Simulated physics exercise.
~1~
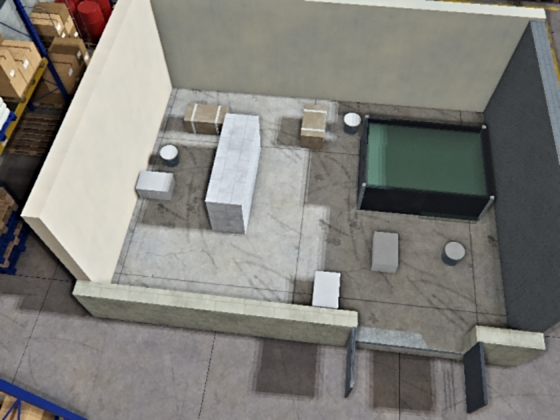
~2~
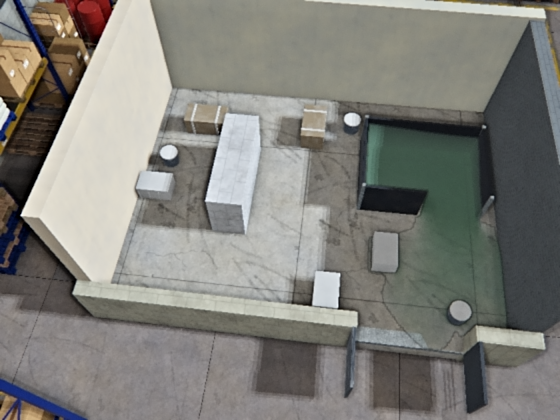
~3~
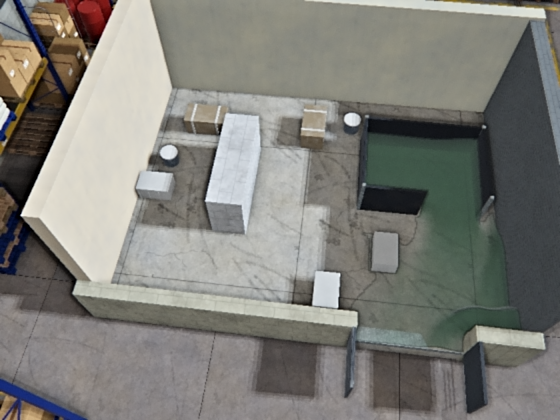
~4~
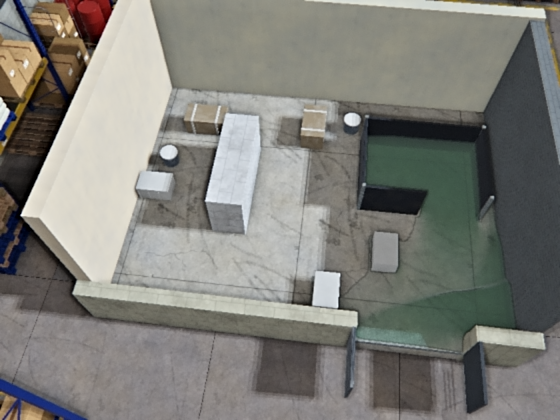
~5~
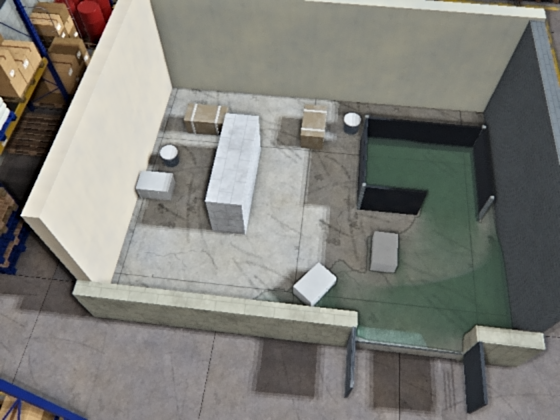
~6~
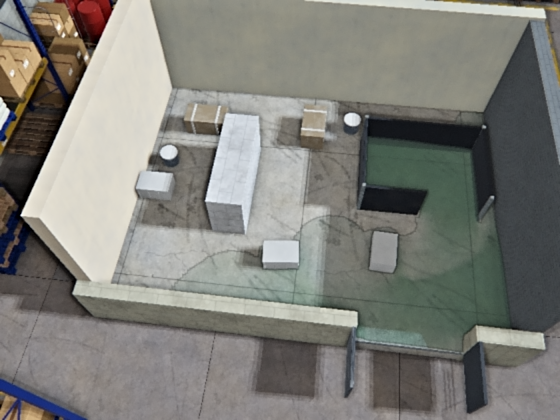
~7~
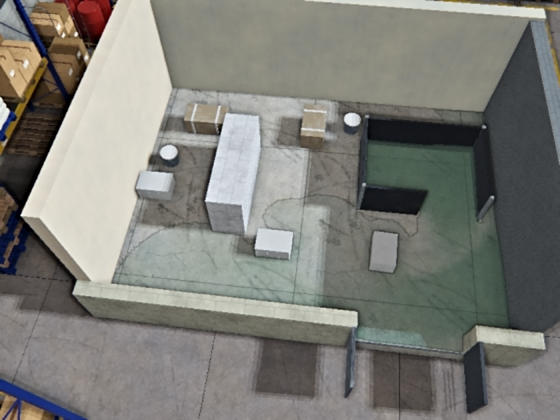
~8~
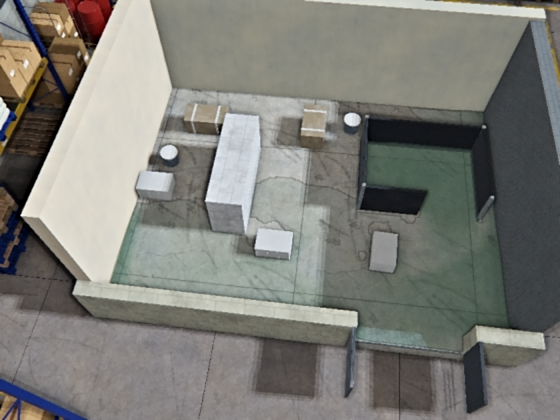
Green water bursting from a dark tank, sweeping a grey pail out of sight, nudging a pale crate left and spreading thinly.
